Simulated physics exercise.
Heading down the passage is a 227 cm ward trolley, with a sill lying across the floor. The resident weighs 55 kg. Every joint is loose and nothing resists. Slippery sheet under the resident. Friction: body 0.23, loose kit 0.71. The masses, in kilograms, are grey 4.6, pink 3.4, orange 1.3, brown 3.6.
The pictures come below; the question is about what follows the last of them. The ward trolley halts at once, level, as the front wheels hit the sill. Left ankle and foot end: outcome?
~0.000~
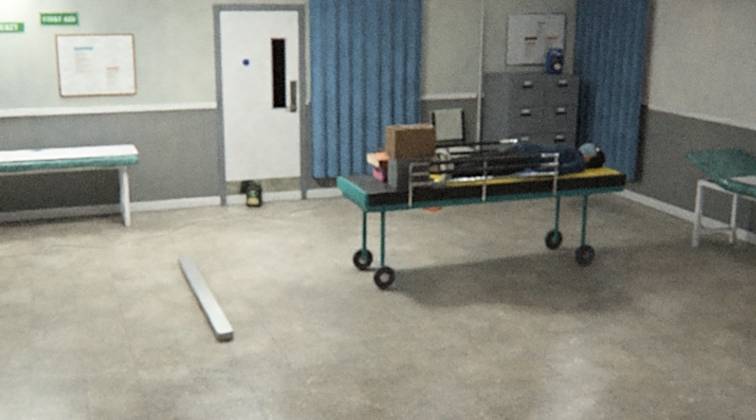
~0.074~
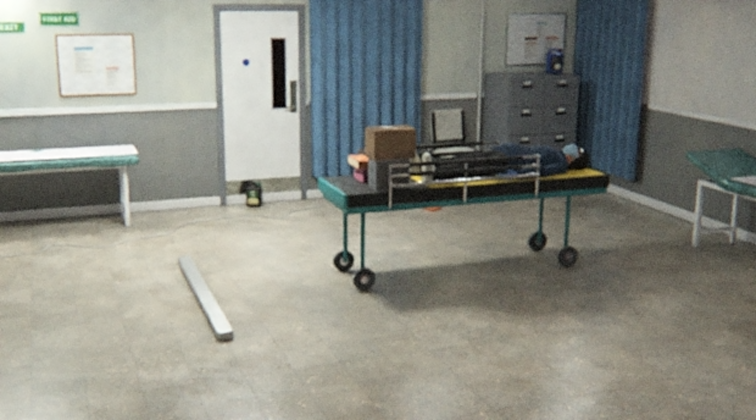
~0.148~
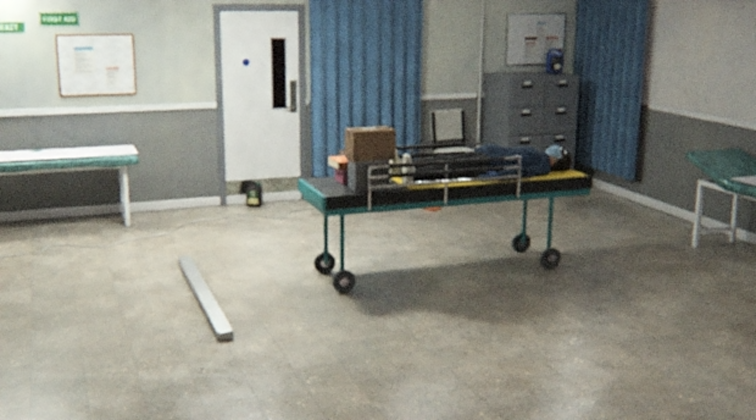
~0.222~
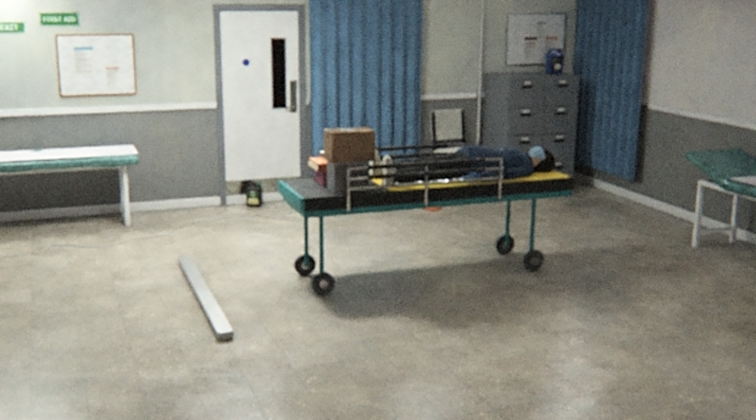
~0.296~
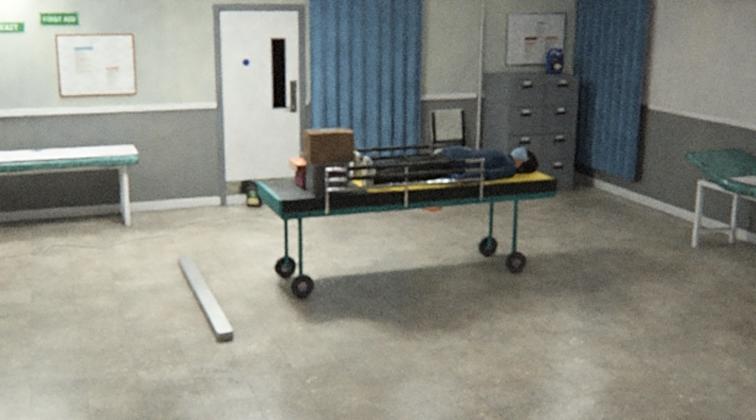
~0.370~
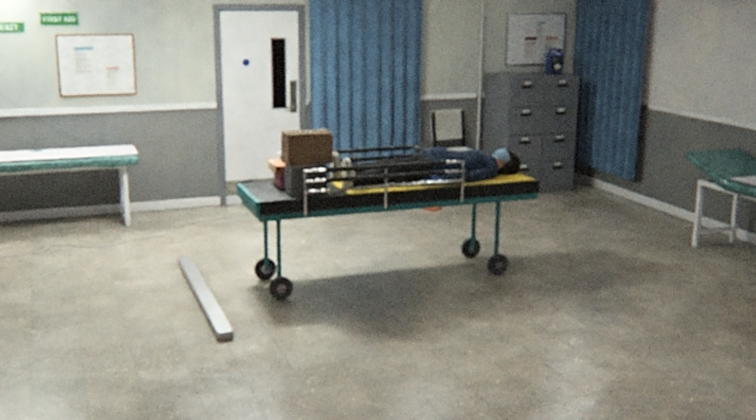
Crosses it.
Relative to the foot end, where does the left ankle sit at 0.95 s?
Short by some 10 cm.
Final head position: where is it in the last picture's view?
The head finishes close to (355, 174).
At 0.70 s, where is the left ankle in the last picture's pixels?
At that time it is near pixel (262, 188) in the last view.
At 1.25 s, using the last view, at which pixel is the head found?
(358, 174).
The jolt is at 0.55 s.
After 0.70 s the left ankle is 49 cm short of the foot end, near (262, 188) in the last picture's view; the orange folder 11 cm short of the foot end, tilted 0°.
After 0.95 s the left ankle is 12 cm short of the foot end, near (211, 191) in the last picture's view.
After 1.25 s the left ankle is 8 cm past the foot end, near (182, 195) in the last picture's view; the orange folder 48 cm past the foot end, tilted 55°.
When all is still (2.4 s), grey monitor drops off; pink case drops off; orange folder drops off; brown holdall drops off; left ankle crosses the foot end.
